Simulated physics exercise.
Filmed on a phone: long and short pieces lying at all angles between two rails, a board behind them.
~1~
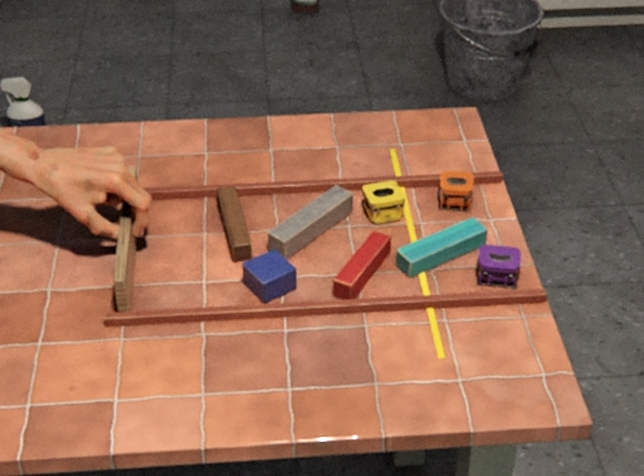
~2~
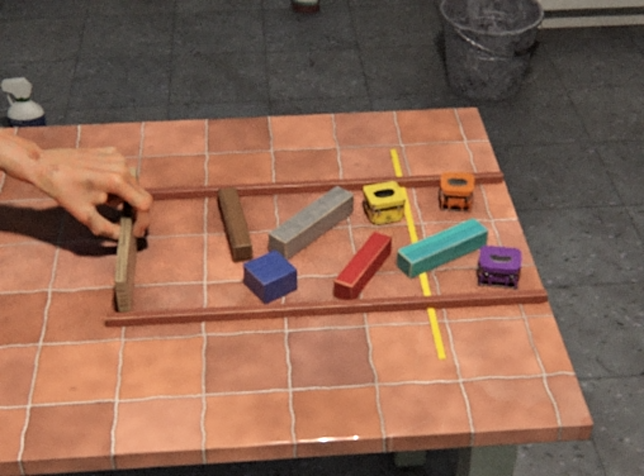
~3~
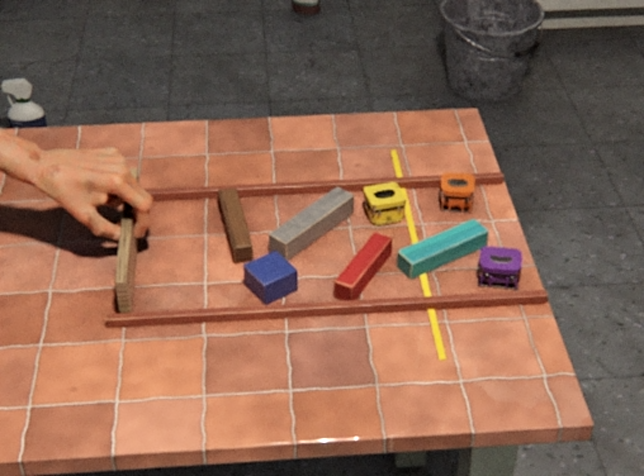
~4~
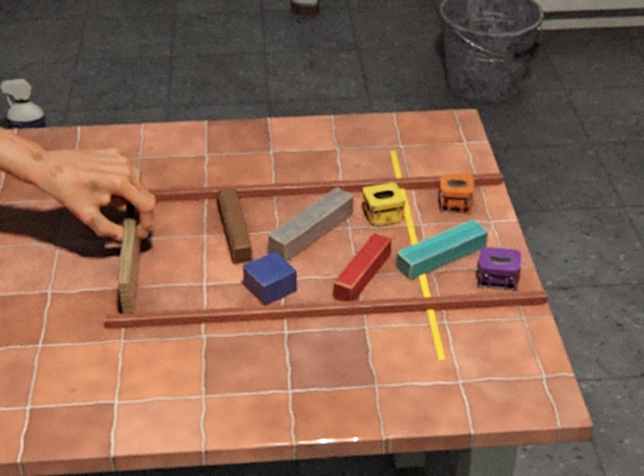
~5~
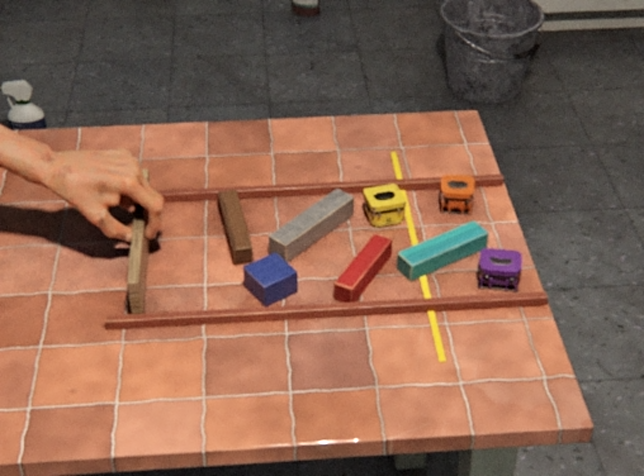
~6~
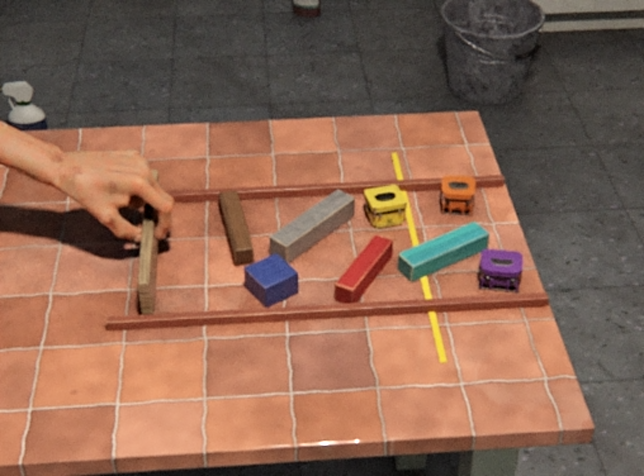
A hand held a wooden board upright at the left end of two rails, then slid it slightly right, while the scattered coloured blocks, sticks and little cases ahead of it stayed put.
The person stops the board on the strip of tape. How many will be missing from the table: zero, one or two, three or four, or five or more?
Outcome: The number that fall off is zero.
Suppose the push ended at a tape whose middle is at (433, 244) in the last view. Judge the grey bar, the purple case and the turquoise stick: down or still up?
The grey bar remains up, the purple case drops off, the turquoise stick is kept.
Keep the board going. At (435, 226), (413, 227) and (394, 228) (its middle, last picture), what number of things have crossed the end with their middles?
In that order 2, 0 and 0.
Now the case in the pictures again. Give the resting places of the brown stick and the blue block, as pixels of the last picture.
First (421, 218), then (446, 277).
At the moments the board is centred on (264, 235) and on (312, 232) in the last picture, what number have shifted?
The counts are 3 and 4.
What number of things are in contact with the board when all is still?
It touches 2.
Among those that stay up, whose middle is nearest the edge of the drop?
That is the purple case.
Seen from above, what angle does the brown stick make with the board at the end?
Near 0 degrees.
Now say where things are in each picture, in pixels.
The first frame shows purple case (498, 267); orange case (456, 191); turquoise stick (442, 247); board (128, 238); tape (414, 241).
The second frame shows orange case (457, 192); board (129, 238).
The third frame shows turquoise stick (443, 249); yellow case (384, 204).
The fourth frame shows purple case (499, 269); blue block (270, 278).
The fifth frame shows orange case (457, 194); grey bar (312, 225).
The sixth frame shows purple case (500, 271); orange case (458, 195); turquoise stick (444, 251); board (150, 240); tape (416, 245).
A little later, none off yet; purple case at rest near (500, 271); orange case at rest near (458, 195); turquoise stick at rest near (444, 251).
Next, none off yet; purple case at rest near (500, 271); orange case at rest near (458, 195); turquoise stick shifted a little near (456, 250).
When it is over, the number that fall off is zero.
